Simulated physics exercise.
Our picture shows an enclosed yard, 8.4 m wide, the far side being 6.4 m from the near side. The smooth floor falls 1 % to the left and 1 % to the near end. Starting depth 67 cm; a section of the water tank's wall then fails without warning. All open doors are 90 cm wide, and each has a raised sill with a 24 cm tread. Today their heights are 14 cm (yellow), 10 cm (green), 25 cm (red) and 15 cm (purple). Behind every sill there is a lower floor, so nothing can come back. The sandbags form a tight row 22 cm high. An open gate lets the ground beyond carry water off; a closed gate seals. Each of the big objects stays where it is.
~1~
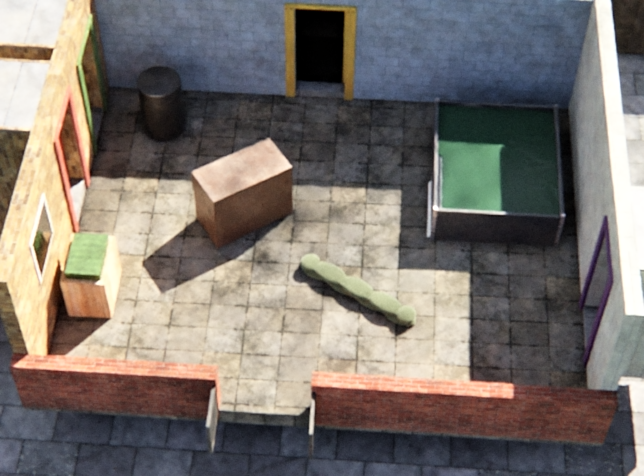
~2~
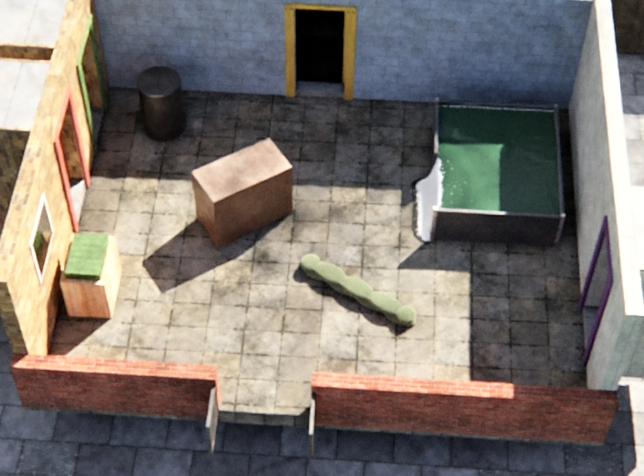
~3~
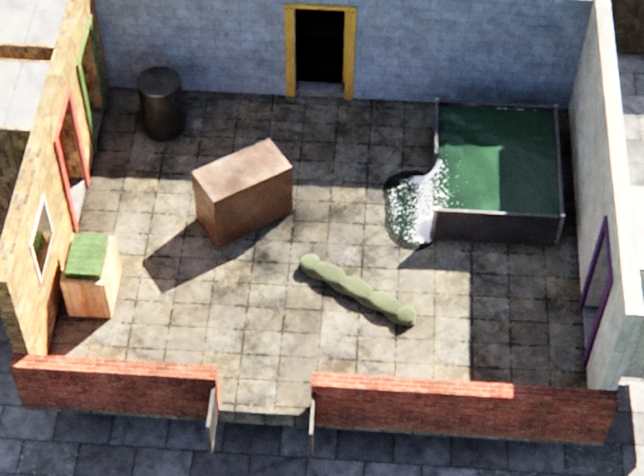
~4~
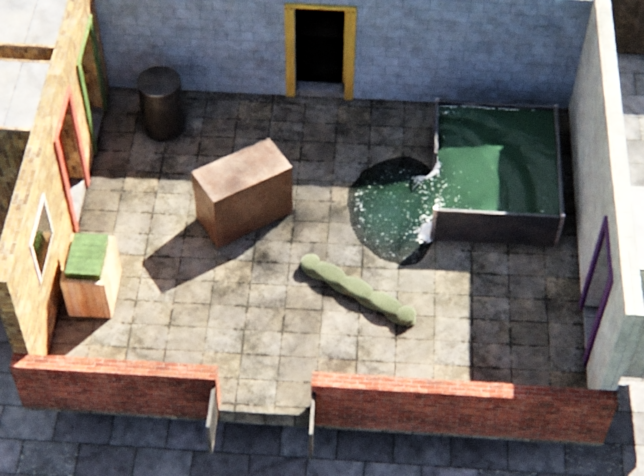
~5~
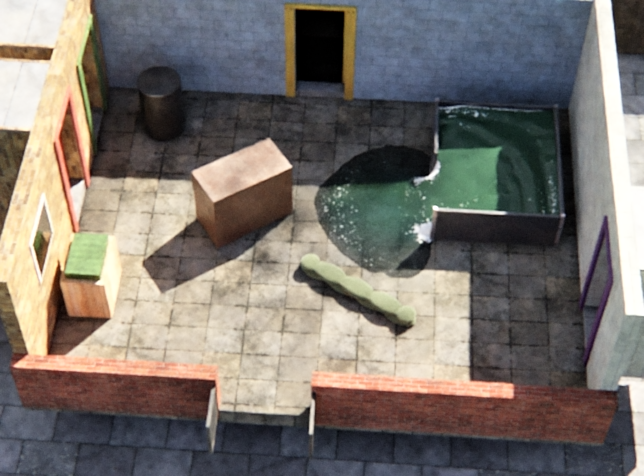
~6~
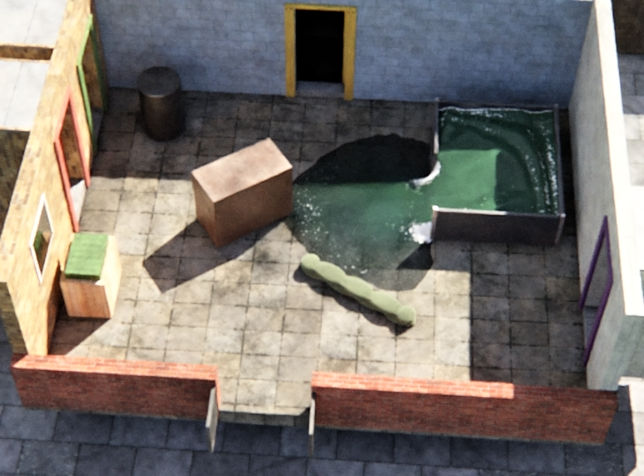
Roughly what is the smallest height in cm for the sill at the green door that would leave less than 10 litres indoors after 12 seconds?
Close to 13 cm.
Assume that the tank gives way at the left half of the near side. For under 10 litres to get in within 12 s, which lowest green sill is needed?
Then it needs around 7.0 cm.
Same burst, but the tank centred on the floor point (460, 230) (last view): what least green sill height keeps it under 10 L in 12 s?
Close to 9.0 cm would do it.
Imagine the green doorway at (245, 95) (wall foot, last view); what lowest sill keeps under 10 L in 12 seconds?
Minimum: Close to 15 cm.
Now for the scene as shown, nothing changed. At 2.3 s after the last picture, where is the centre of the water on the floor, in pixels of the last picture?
The water's centre is at about (363, 205).
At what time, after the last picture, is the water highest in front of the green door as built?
Roughly 2.8 s.
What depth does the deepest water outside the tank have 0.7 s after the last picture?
About 38 cm.
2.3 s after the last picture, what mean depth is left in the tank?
It averages near 31 cm.
Then, 0.7 s after the last picture water covers 20 % of the floor, deepest (38 cm) near (421, 222); it has not reached the green door.
Then, 2.3 s after the last picture water covers 50 % of the floor, deepest (29 cm) near (41, 386); 8 cm at the green door, 0 litres in over its 10 cm sill.
Then, 11.3 s after the last picture water covers 90 % of the floor, deepest (14 cm) near (41, 386); 7 cm at the green door, 29 litres in over its 10 cm sill.
At the green door as built, the water peaked near 17 cm, 2.9 s after the last picture.
Run again over the same 12 s with other heights there, 15 litres in over 12 cm, 3 litres over 16 cm. The limit of 10 litres is kept from about 13 cm up.
